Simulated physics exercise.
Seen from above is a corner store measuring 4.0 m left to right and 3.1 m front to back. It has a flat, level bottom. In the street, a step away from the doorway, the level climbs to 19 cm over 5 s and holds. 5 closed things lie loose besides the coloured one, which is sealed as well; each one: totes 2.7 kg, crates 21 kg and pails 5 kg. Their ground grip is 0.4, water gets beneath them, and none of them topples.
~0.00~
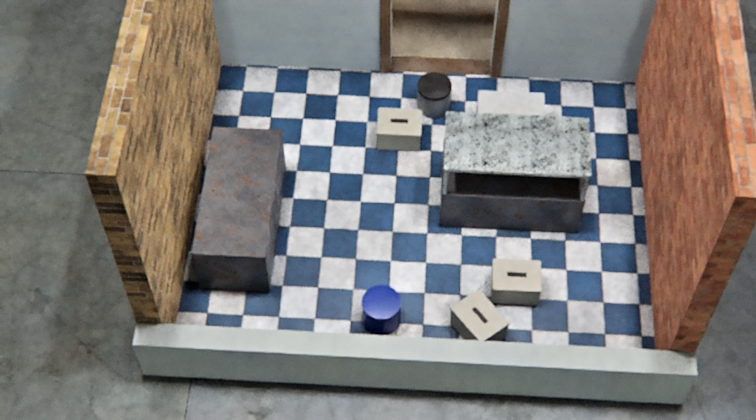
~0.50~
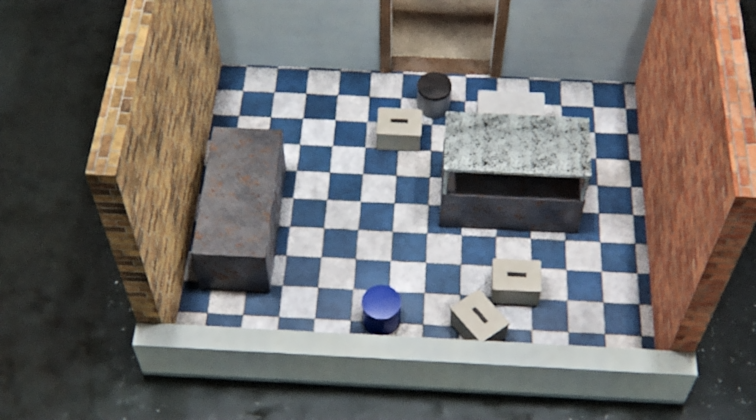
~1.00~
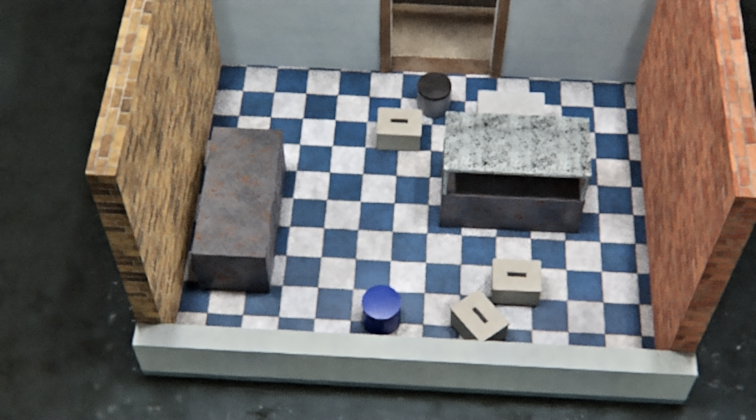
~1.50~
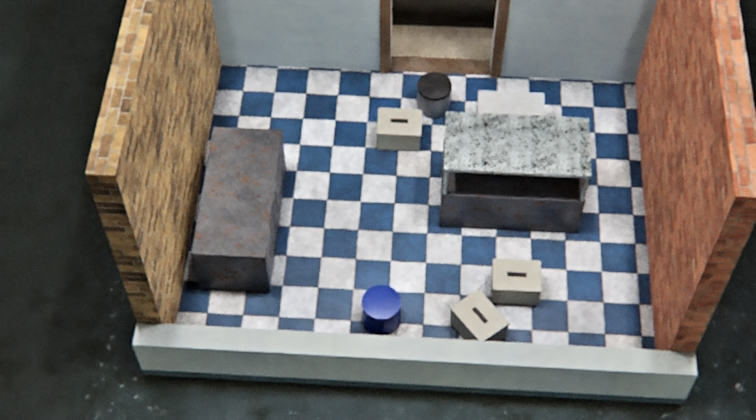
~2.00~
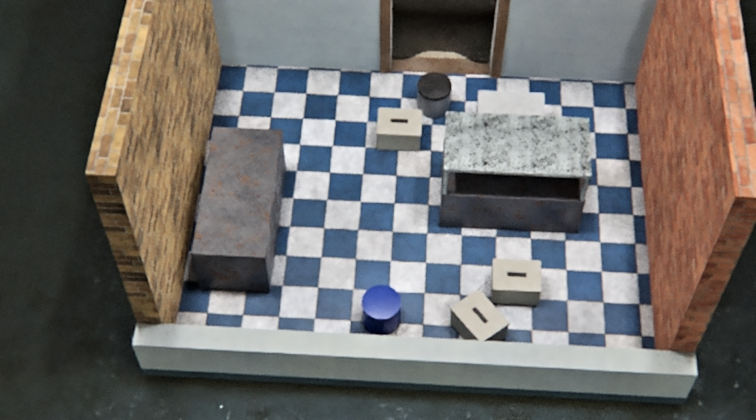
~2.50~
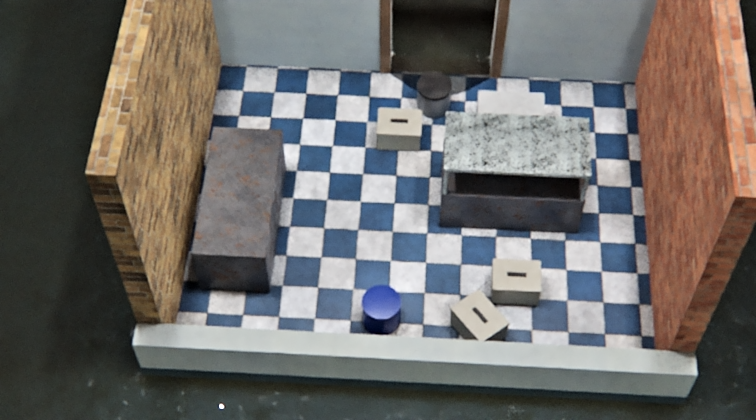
In a small shop with a blue-and-white checkered floor, seen from above, dark water spreads over the ground outside, then begins to enter through the back doorway, while the blue pail, pale crates and other objects stay still.
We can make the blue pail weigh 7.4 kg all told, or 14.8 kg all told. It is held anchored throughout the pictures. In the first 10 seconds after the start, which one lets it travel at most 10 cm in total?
It needs the heavy one.
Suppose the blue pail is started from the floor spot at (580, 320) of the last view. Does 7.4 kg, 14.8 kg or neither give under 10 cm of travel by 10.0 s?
Looking at the loads, both keep it.
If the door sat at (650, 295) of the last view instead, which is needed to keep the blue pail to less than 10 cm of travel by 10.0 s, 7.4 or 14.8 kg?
In that case only the heavier option works.
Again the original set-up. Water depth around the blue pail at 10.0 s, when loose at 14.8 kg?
Close to 8 cm deep.
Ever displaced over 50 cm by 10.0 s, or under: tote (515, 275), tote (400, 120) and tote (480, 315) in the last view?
Well, that's below half a metre, beyond half a metre, and beyond half a metre.
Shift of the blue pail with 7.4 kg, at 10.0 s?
Displacement near 80 cm.
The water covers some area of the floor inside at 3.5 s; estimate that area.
Some 1.0 m2 of it.
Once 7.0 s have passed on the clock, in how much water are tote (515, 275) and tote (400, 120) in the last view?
Some 1 cm at the first, some 6 cm at the second.
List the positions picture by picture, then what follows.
The first picture shows the blue pail at (382, 302) rests on the ground; water covers 0.0 m2; 0 of 6 have shifted.
The second picture shows the blue pail at (382, 302) rests on the ground; 0.0 m2 under water; 0 of 6 have shifted.
The third picture shows the blue pail at (382, 302) rests on the ground; water covers 0.0 m2; 0 of 6 have shifted.
The fourth picture shows the blue pail at (382, 302), on the bottom; 0.0 m2 under water; 0 of 6 have shifted.
The fifth picture shows the blue pail at (382, 302), on the bottom; water covers 0.0 m2; 0 of 6 have shifted.
The sixth picture shows the blue pail at (382, 302) rests on the ground; 0.2 m2 under water; 0 of 6 have shifted.
After 3.5 s the blue pail would be 0 cm from its start with 7.4 kg and 0 cm from its start with 14.8 kg; 0 cm of water round it then.
After 4.5 s the blue pail would be 0 cm from its start with 7.4 kg and 0 cm from its start with 14.8 kg; 0 cm of water round it then.
After 7.0 s the blue pail would be 0 cm from its start with 7.4 kg and 0 cm from its start with 14.8 kg; 5 cm of water round it then.
After 10.0 s the blue pail would be 71 cm from its start with 7.4 kg and 0 cm from its start with 14.8 kg; 8 cm of water round it then.
